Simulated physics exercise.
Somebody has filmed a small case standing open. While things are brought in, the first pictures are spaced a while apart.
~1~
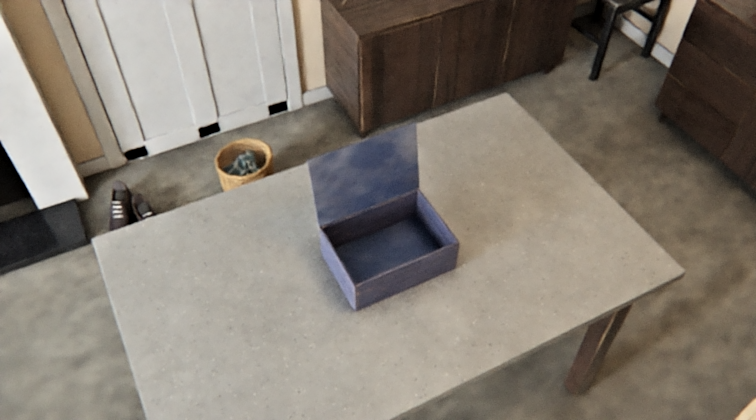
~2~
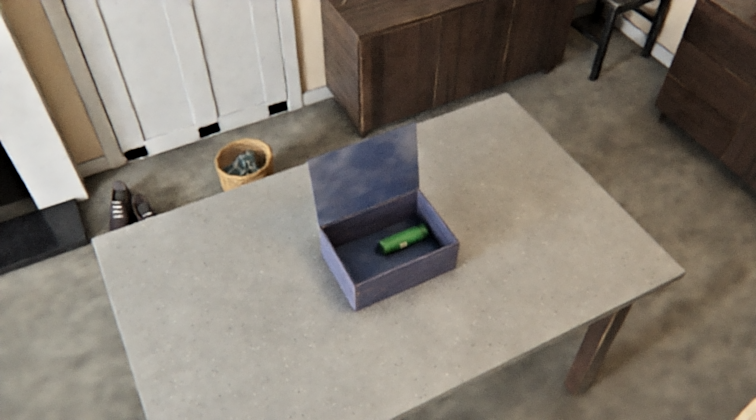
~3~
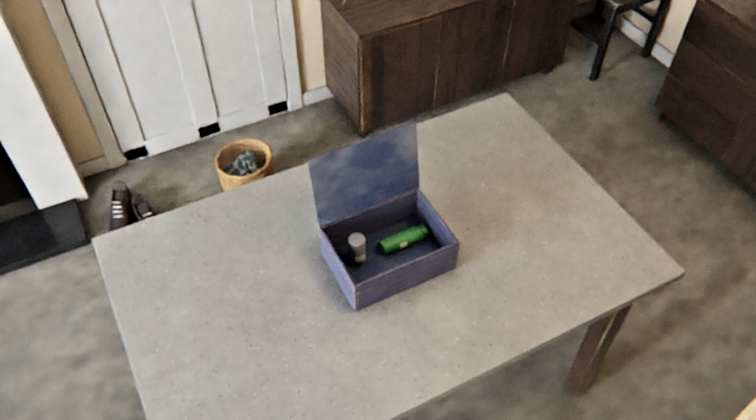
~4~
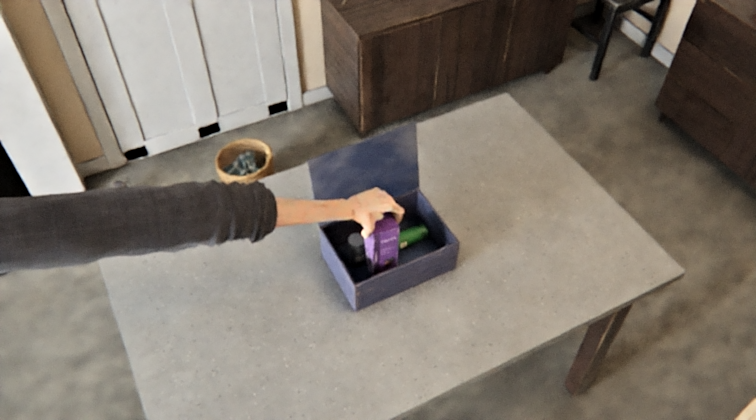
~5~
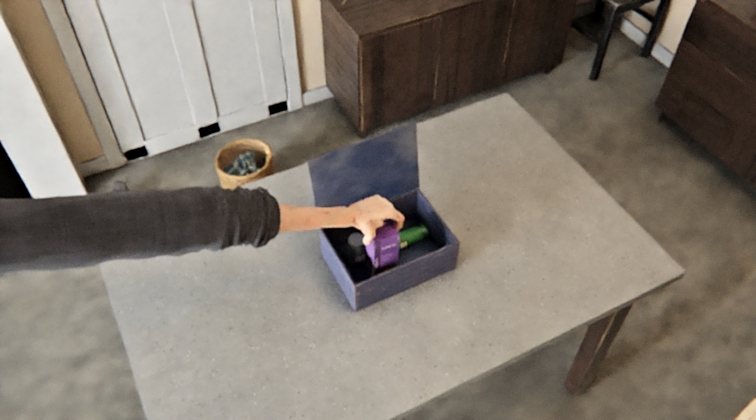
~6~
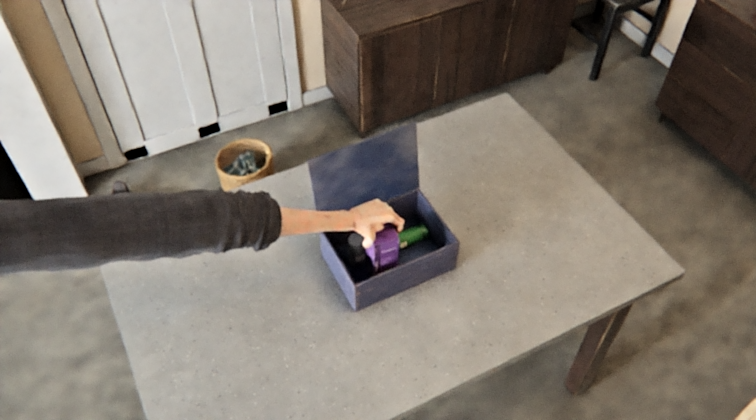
The clip opens on an empty blue case standing open on a grey table. A green shaker appears inside it, then a small dark container with a greyish top to its left. A dark-sleeved arm reaches in from the left and lowers a purple carton between them, the hand still on it.
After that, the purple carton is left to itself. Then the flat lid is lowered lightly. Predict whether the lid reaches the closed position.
I'd say the lid ends up open there.
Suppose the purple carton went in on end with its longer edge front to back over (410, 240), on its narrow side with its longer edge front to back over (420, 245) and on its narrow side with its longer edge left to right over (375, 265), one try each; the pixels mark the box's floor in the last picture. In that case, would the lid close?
Going through the three tries, the lid hangs open, then hangs open, then settles all the way.
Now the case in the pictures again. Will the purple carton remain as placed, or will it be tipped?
By the end the purple carton has kept its angle.
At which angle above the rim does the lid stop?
Some 35° above the rim.
Then, 1.10 s past the last view, lid starting down.
Then, 1.50 s past the last view, lid 66° above the rim.
Then, 1.80 s past the last view, lid 42° above the rim.
Finally, lid 35° above the rim; all 3 still in place. Final places as the last picture's camera would see them, purple carton near (382, 255).
